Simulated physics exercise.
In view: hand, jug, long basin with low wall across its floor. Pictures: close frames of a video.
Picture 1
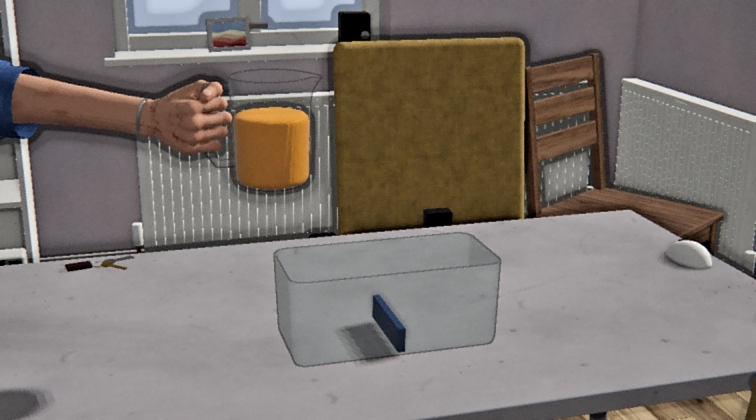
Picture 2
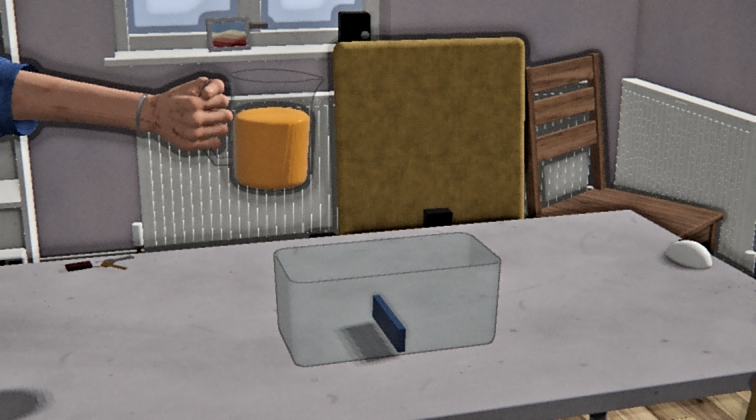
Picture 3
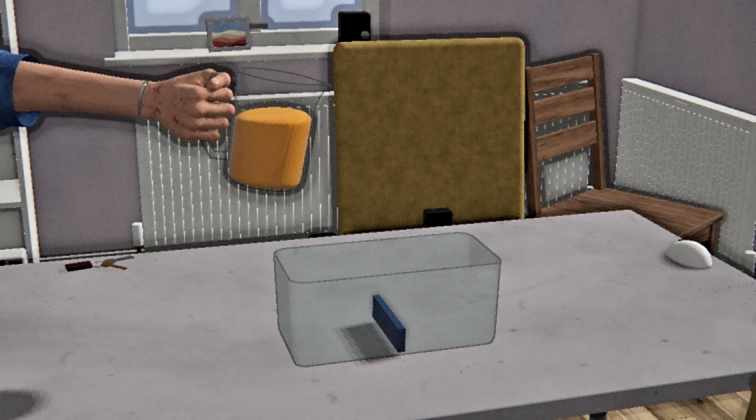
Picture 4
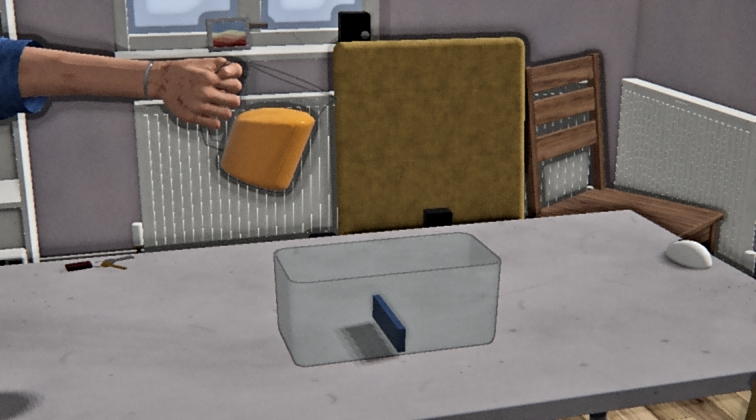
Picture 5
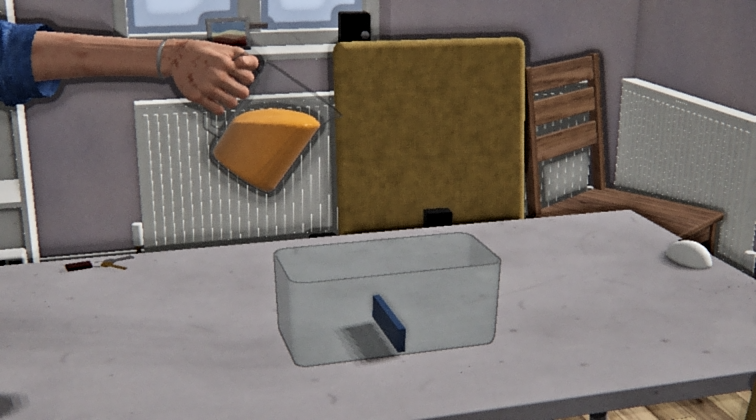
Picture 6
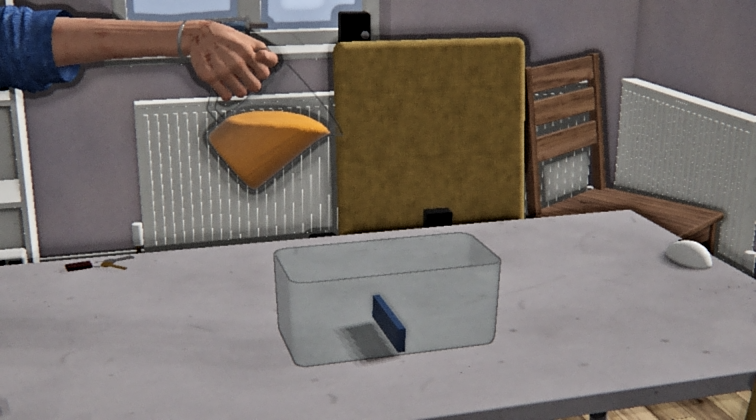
A hand tilting a clear jug of orange liquid steadily to the right above a long clear basin on a grey table.
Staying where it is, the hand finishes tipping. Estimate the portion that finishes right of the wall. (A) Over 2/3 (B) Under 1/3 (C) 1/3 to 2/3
C.
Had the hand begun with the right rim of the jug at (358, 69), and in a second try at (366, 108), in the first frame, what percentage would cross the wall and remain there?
First try 85 %, second try 90 %.
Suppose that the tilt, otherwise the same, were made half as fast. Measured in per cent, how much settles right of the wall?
It works out near 55 %.
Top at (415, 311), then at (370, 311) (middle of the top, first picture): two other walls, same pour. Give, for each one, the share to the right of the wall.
First try 10 per cent, second try 90 per cent.
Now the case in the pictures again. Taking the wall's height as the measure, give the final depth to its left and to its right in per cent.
50 per cent left, 50 per cent right.
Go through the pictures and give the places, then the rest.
Tilt 0°; pouring edge (323, 75); surface from (233, 117) to (306, 113); the long basin's rim runs from (281, 268) to (485, 248); the wall's top is at (388, 312), in the first frame.
Tilt 3°; pouring edge (325, 77); surface from (233, 117) to (307, 113), in the second frame.
Tilt 10°; pouring edge (331, 84); surface from (234, 118) to (309, 113), in the third frame.
Tilt 22°; pouring edge (338, 97); surface from (233, 123) to (313, 115), in the fourth frame.
Tilt 36°; pouring edge (343, 115); surface from (222, 134) to (319, 118), in the fifth frame.
Tilt 52°; pouring edge (343, 134); surface from (214, 127) to (327, 125), in the sixth frame.
A moment on, the jug is tipped right over and 67 per cent is still to pour, 5 is left of the wall and 0 right of it.
Next, the jug is tipped right over and 27 per cent is still to pour, 29 is left of the wall and 15 right of it.
Then the jug is tipped right over and 10 per cent is still to pour, 30 is left of the wall and 48 right of it.
Later the jug is tipped right over and 3 per cent is still to pour, 42 is left of the wall and 50 right of it.
At rest 47 per cent lies left of the wall, 51 right of it and 2 outside.
